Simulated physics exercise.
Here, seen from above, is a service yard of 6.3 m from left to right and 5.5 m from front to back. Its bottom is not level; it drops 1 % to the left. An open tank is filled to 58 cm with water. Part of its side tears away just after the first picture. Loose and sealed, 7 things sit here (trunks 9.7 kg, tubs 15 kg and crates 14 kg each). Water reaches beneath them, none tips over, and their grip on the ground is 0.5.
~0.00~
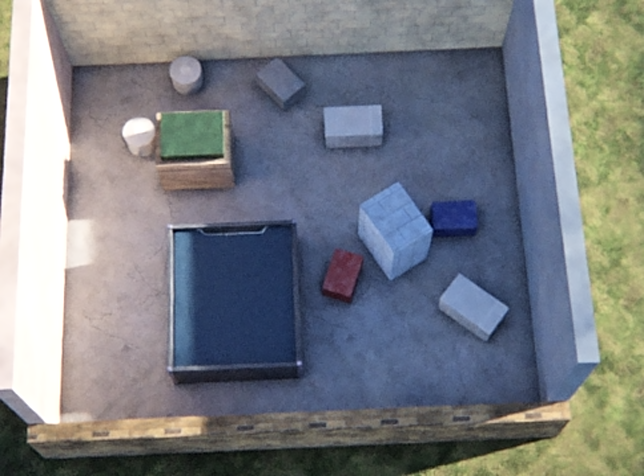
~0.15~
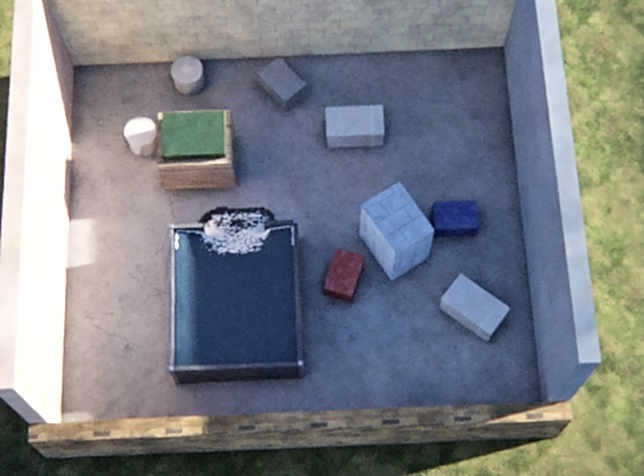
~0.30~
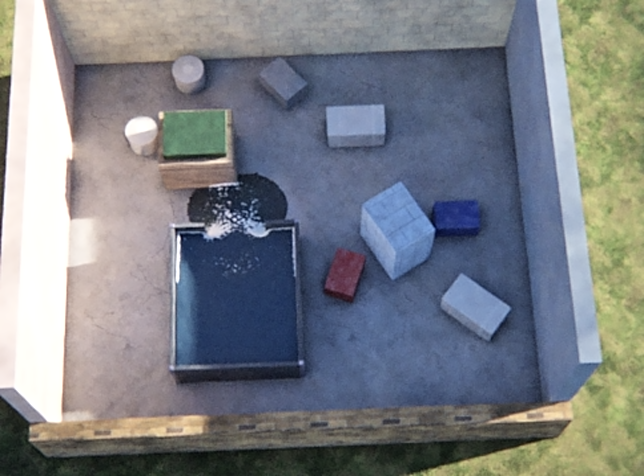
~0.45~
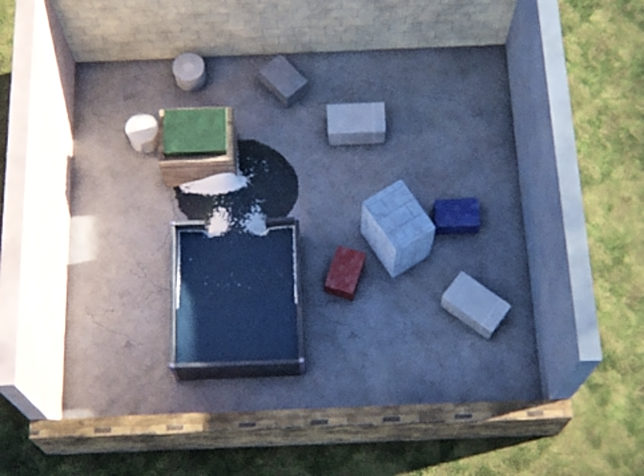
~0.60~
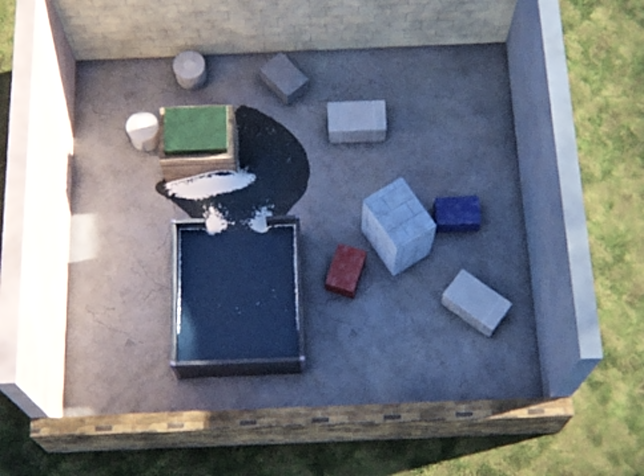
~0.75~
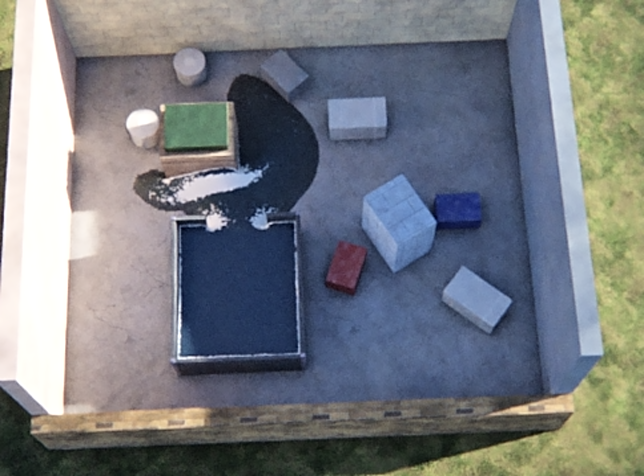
Walled yard from above, water pouring through a gap in an open tank's far side and spreading around a green-topped crate.
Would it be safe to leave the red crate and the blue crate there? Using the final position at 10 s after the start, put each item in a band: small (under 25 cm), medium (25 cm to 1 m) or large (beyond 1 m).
Red crate: Small, blue crate: Medium.
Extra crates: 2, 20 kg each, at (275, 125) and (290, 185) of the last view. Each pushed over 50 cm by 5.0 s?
Taking them in order, they come out greater and greater.
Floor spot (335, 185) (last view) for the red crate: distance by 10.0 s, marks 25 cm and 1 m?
Well, it rests almost unmoved.
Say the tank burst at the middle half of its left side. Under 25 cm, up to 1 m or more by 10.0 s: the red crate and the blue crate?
With that failure, the red crate keeps its spot, and the blue crate keeps its spot.
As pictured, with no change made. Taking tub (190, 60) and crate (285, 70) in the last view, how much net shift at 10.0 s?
Lab note - net shifts in order: 5 cm; 350 cm.
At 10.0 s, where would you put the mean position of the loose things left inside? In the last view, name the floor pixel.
(332, 202).
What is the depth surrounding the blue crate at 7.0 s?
Somewhere close to 4 cm.
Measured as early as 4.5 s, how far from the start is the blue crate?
About 0 cm out of place.
After 2.0 s the red crate is near (347, 264), 0.0 m from its start, aground; the blue crate is near (458, 207), 0.0 m from its start, aground; 1 afloat.
After 4.5 s the red crate is near (347, 264), 0.0 m from its start, aground; the blue crate is near (458, 207), 0.0 m from its start, aground; 2 afloat.
After 7.0 s the red crate is near (347, 264), 0.0 m from its start, aground; the blue crate is near (455, 218), 0.2 m from its start, aground; 2 afloat.
After 10.0 s the red crate is near (347, 264), 0.0 m from its start, aground; the blue crate is near (465, 253), 0.7 m from its start, aground; 2 afloat.
